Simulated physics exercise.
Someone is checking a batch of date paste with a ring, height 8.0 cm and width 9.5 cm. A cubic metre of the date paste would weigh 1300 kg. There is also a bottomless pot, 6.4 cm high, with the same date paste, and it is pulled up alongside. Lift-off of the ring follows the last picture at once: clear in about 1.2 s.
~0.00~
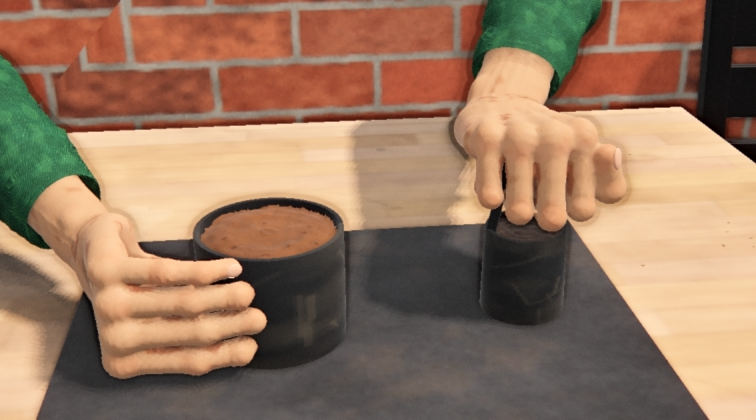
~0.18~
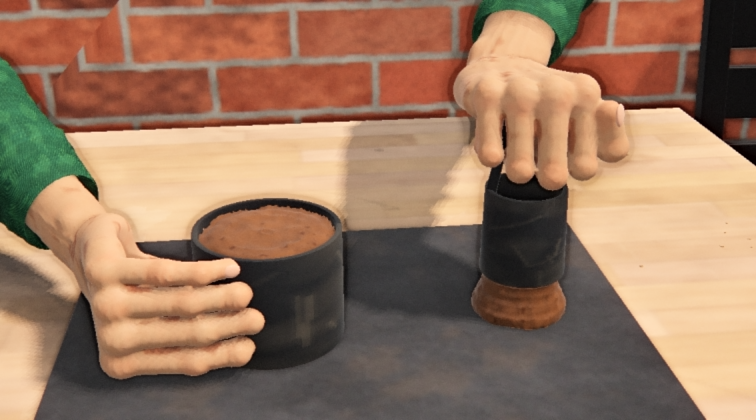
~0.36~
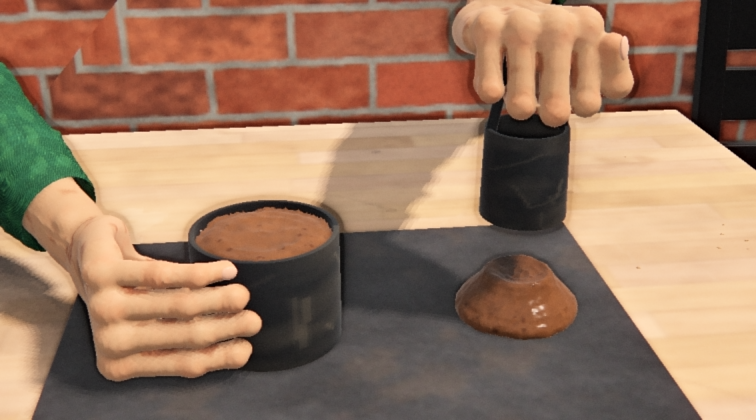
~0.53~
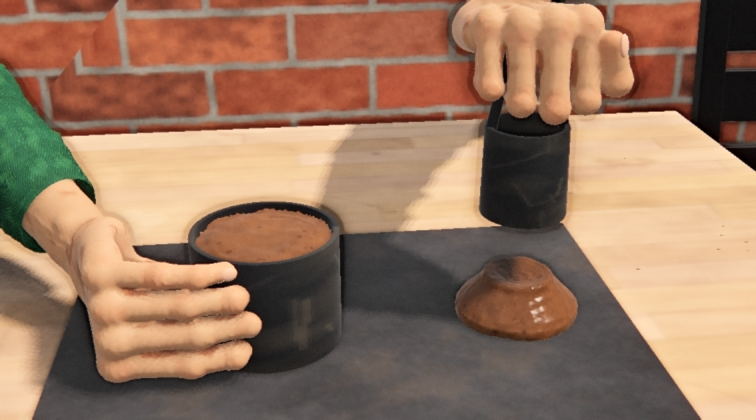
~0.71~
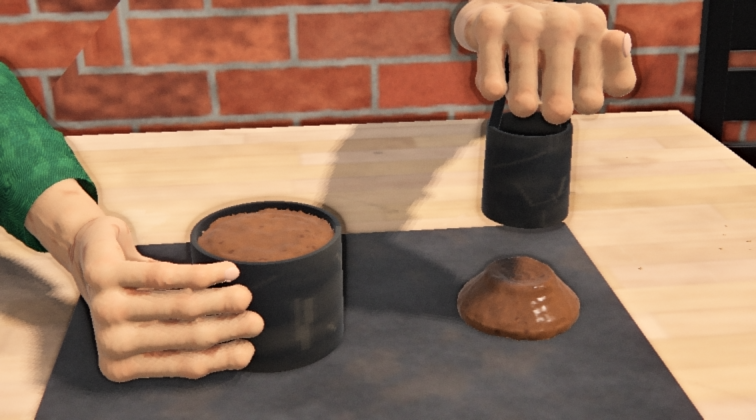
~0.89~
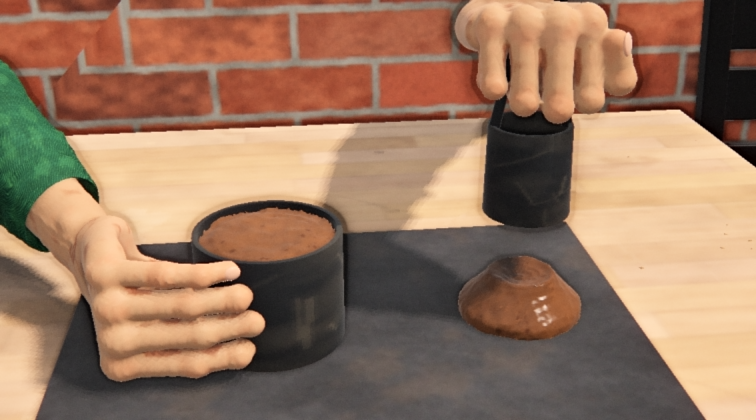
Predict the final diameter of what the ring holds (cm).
17.3 cm.
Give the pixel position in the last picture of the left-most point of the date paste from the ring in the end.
The pixel is about (151, 346).
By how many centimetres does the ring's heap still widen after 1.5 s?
I'd put it close to 0.5 cm.
After 1.2 s, the ring is up 2.0 cm; the date paste has come down 0.6 cm to 7.4 cm and is 12 cm wide.
After 1.5 s, the ring is up 5.1 cm; the date paste has come down 3.8 cm to 4.2 cm and is 17 cm wide.
After 1.8 s, the ring is up 8.2 cm; the date paste has come down 4.0 cm to 4.0 cm and is 17 cm wide.
After 2.1 s, the ring is clear; the date paste has come down 4.0 cm to 4.0 cm and is 17 cm wide.
After 2.5 s, at rest, the ring is clear; the date paste has come down 4.0 cm to 4.0 cm and is 17 cm wide.
